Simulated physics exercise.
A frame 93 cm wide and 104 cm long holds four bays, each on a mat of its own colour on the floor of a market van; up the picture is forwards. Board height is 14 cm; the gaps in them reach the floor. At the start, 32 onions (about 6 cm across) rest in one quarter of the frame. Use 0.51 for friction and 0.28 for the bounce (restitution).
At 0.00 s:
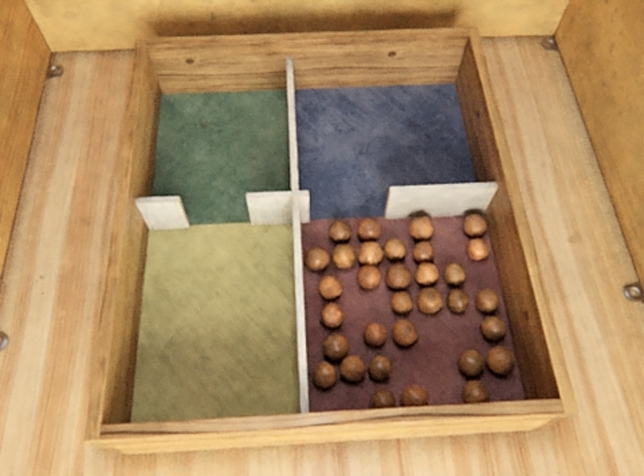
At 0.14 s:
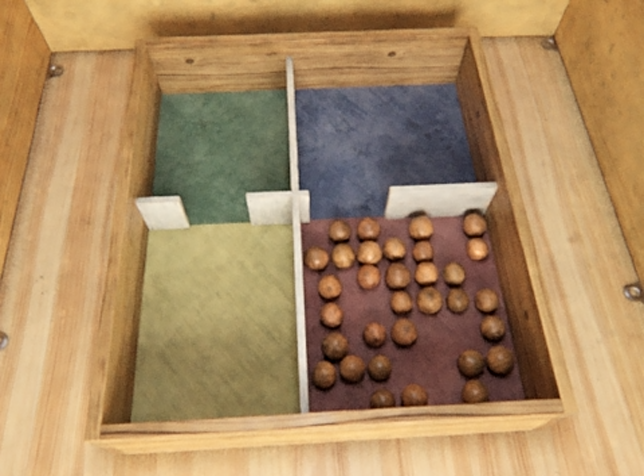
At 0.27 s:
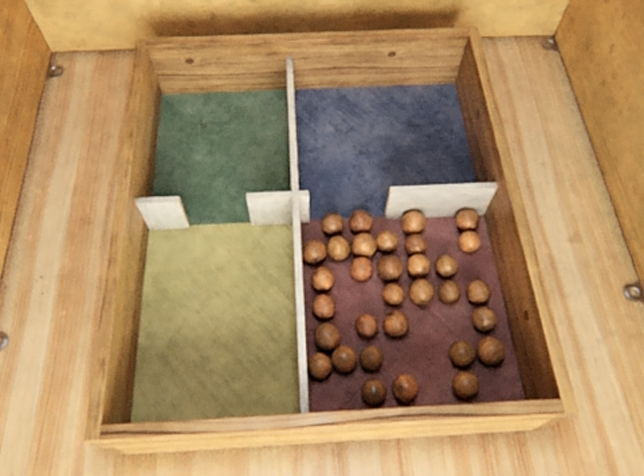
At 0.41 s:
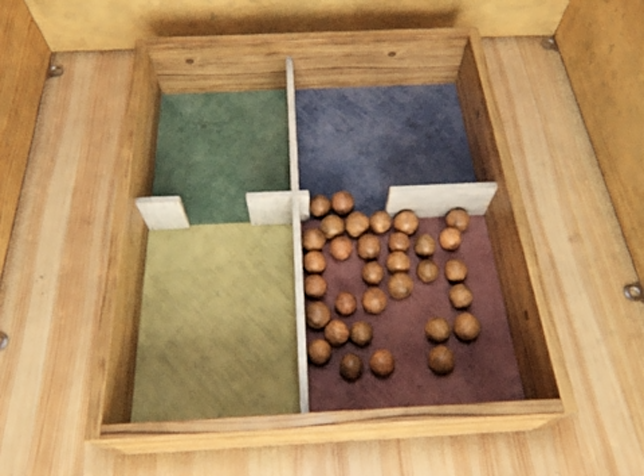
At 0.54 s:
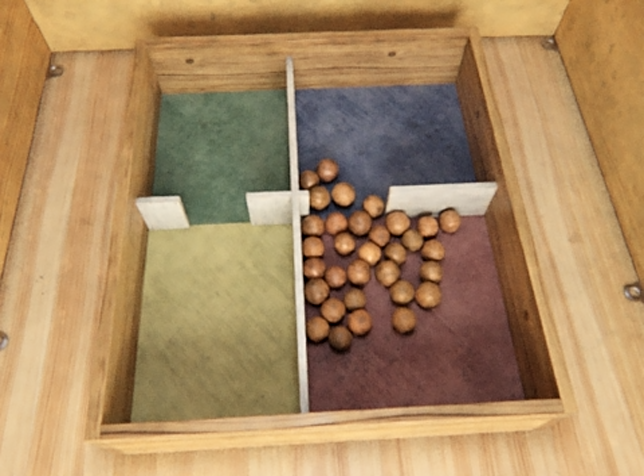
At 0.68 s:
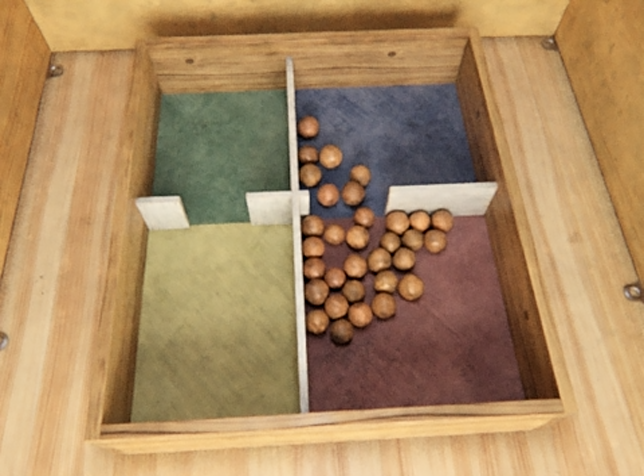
Small brown balls rest in loose rows on the red mat, the near right bay of a shallow wooden tray seen from above. The tray's other bays are green at far left, blue at far right and yellow at near left, divided by pale boards with gaps. The balls slide forwards and leftwards, bunching along the middle board, and several pass through a gap onto the blue mat.
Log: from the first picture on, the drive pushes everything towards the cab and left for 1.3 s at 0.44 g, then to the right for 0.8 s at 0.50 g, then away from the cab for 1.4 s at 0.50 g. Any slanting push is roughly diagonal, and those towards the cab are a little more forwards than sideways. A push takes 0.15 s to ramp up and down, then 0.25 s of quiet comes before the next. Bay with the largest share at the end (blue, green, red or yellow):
Red bay.
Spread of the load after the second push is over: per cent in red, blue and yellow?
In per cent: Red 70, blue 30 and yellow 0.
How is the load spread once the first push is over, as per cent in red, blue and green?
After that push: Red 70, blue 30 and green 0 percent.
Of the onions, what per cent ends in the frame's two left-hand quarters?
Around 0 per cent.
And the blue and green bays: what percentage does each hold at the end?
The blue bay gets about 30 per cent and the green bay about 0 per cent.
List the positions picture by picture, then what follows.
The first frame shows middle of the blue mat (383, 146); middle of the green mat (224, 152); middle of the red mat (405, 312); middle of the yellow mat (219, 322); 32 in the red bay; the onion farthest behind, in the direction of the first push, is at (476, 395).
In the second frame, 32 in the red bay; the onion farthest behind, in the direction of the first push, is at (475, 395).
In the third frame, 32 in the red bay; the onion farthest behind, in the direction of the first push, is at (466, 385).
In the fourth frame, 30 in the red bay and 2 in the blue bay; the onion farthest behind, in the direction of the first push, is at (441, 359).
In the fifth frame, 27 in the red bay and 5 in the blue bay; the onion farthest behind, in the direction of the first push, is at (404, 320).
In the sixth frame, 25 in the red bay and 7 in the blue bay; the onion farthest behind, in the direction of the first push, is at (411, 287).
After push 1 (1.54 s), 22 in the red bay and 10 in the blue bay.
After push 2 (2.59 s), 22 in the red bay and 10 in the blue bay.
After push 3 (4.24 s), 23 in the red bay and 9 in the blue bay.
Outcome (at 4.64 s), 23 in the red bay and 9 in the blue bay.
